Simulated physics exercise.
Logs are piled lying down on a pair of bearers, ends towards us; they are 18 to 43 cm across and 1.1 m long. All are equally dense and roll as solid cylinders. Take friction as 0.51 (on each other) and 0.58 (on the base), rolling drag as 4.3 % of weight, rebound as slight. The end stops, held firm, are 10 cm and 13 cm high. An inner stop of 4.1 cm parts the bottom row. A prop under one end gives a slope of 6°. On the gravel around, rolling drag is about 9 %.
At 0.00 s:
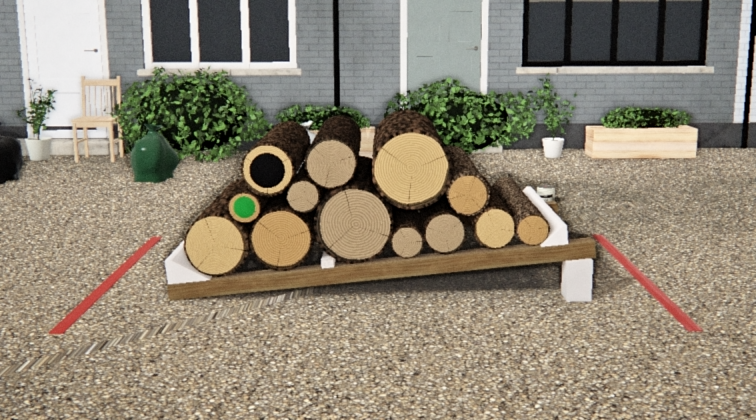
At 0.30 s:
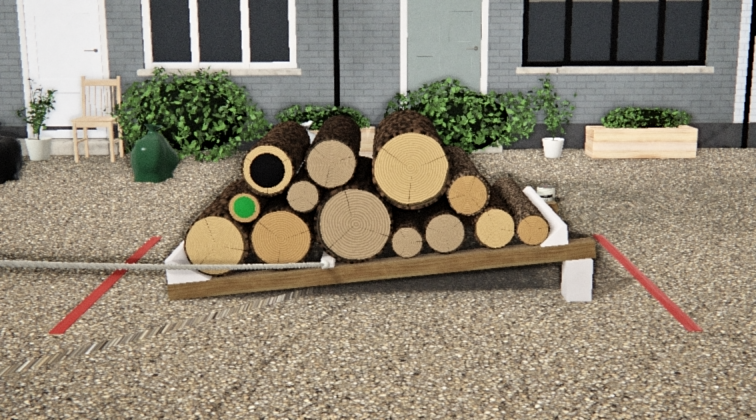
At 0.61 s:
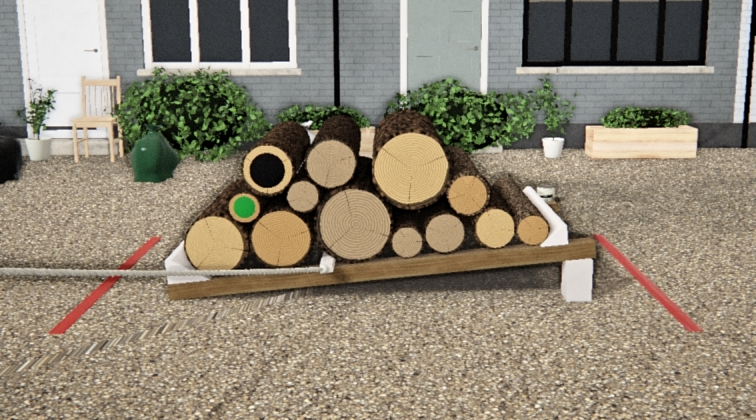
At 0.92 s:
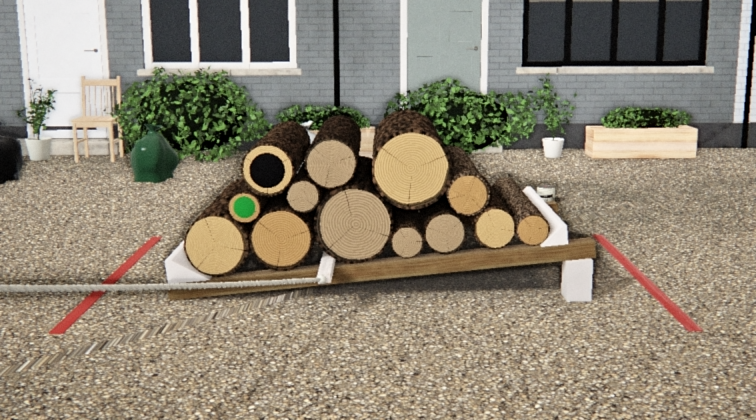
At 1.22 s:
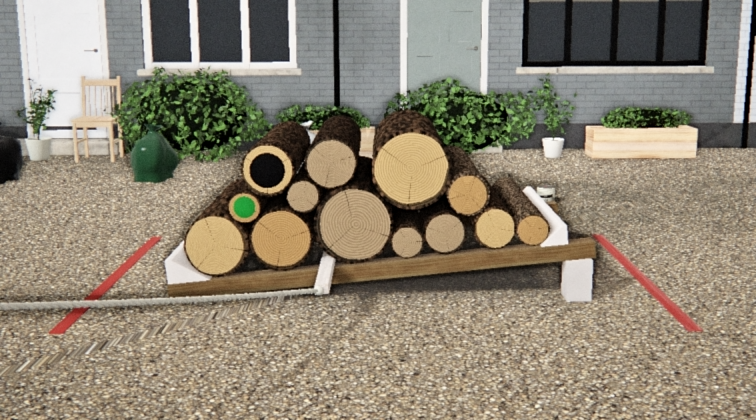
The clip opens on a pile of logs resting on a sloping wooden base, its right end propped up, between two red lines on gravel. A rope then appears from the left, attached to the small white inner stop, and the stop slides out toward the viewer while the logs stay still.
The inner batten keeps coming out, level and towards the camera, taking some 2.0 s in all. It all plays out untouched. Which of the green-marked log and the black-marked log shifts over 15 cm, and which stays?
The green-marked log stays, the black-marked log stays.
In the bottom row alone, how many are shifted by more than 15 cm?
0 of them.
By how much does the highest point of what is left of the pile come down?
About 0 cm.
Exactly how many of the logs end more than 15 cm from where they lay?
0 of them.
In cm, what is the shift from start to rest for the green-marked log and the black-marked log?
Green-marked log: 0, black-marked log: 0.
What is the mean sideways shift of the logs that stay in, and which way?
About 0 cm to the left.
By 2.45 s, 0 now displaced over 15 cm; green in place; black in place.
By 2.59 s, 0 now displaced over 15 cm; green in place; black in place.
In the end, by 2.9 s, 0 moved over 15 cm; not one across the red lines; green in place; black in place; top of the pile 91 cm high, from 91 cm.
